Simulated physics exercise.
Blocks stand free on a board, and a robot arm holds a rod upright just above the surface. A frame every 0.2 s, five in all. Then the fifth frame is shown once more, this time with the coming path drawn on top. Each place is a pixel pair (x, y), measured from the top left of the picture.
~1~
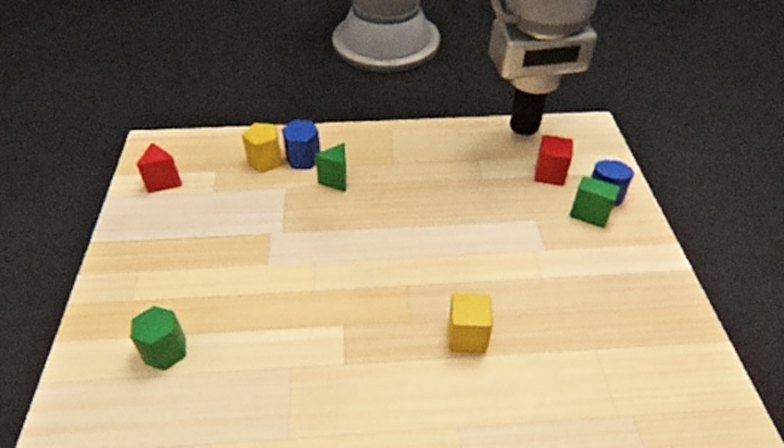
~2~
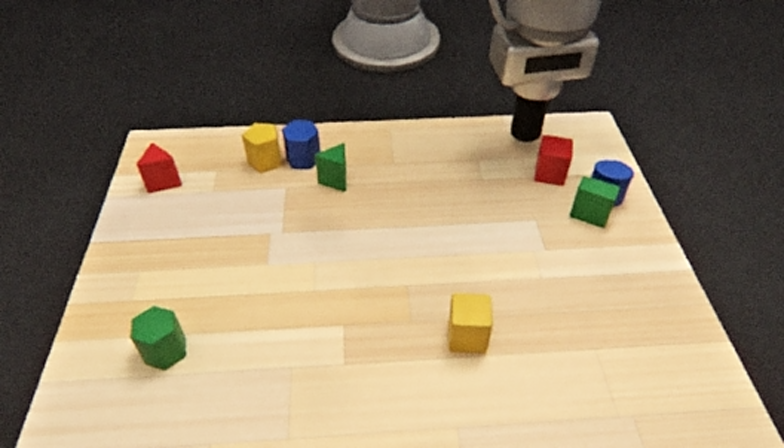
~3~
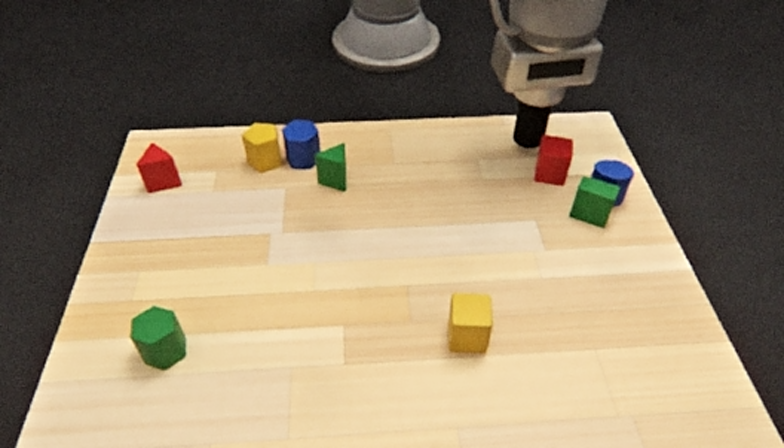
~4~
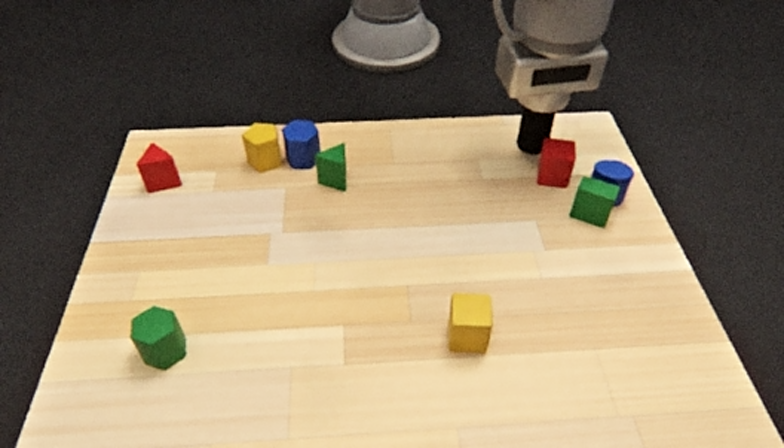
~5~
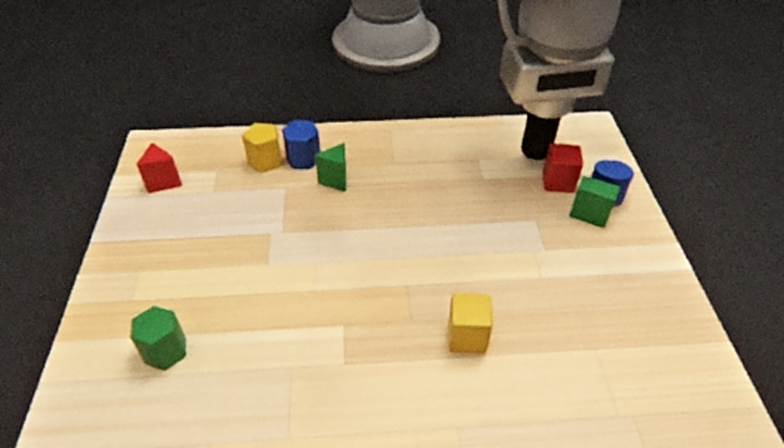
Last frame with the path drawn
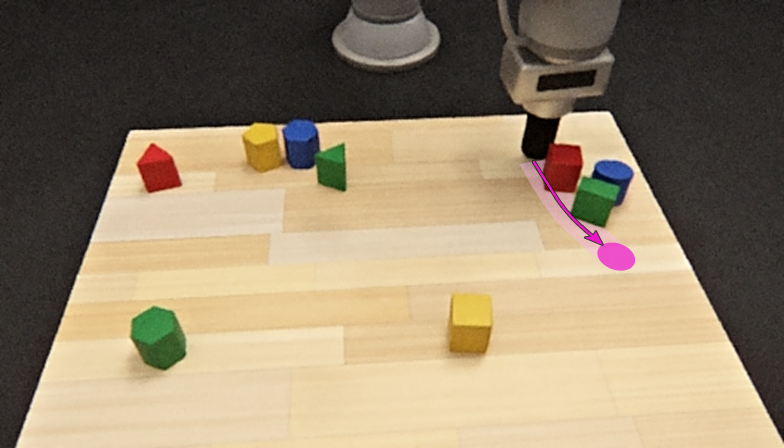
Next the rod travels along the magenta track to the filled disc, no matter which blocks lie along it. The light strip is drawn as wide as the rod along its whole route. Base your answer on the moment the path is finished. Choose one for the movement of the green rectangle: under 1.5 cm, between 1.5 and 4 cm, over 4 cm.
Range: Over 4 cm.
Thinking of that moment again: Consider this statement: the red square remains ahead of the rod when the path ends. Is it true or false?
It is false.
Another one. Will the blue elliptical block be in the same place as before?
Going by the path, no.
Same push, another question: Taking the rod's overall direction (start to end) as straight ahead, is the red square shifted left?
Yes, that is how it ends up.
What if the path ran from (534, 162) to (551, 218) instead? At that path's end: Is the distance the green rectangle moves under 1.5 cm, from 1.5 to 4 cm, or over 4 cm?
My answer is that it shifts 1.5 to 4 cm.
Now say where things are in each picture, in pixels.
In the first picture, tip of the rod at (524, 127), middles of tops, red square at (557, 146), green rectangle at (599, 187), blue elliptical block at (615, 168).
In the second picture, rod at (525, 134), nothing pushed.
In the third picture, rod at (528, 140), nothing pushed.
In the fourth picture, rod at (532, 146), red square at (560, 148).
In the fifth picture, rod at (536, 151), red square at (567, 153), green rectangle at (599, 187), blue elliptical block at (615, 168).
The line goes from (534, 162) over (564, 208) to (616, 256).
On the path given first. One third of the way, rod at (556, 182); red square at (595, 180), turned 30° anticlockwise; green rectangle at (620, 203); blue elliptical block at (628, 173), turned 45° anticlockwise.
Two thirds of the way, rod at (583, 214); red square at (625, 198), turned 100° anticlockwise; green rectangle at (661, 221), turned 40° clockwise; blue elliptical block at (632, 173), turned 60° anticlockwise.
At the end, rod at (621, 246); red square at (637, 200), turned 125° anticlockwise; green rectangle at (667, 224), turned 45° clockwise; blue elliptical block at (632, 173), turned 55° anticlockwise.
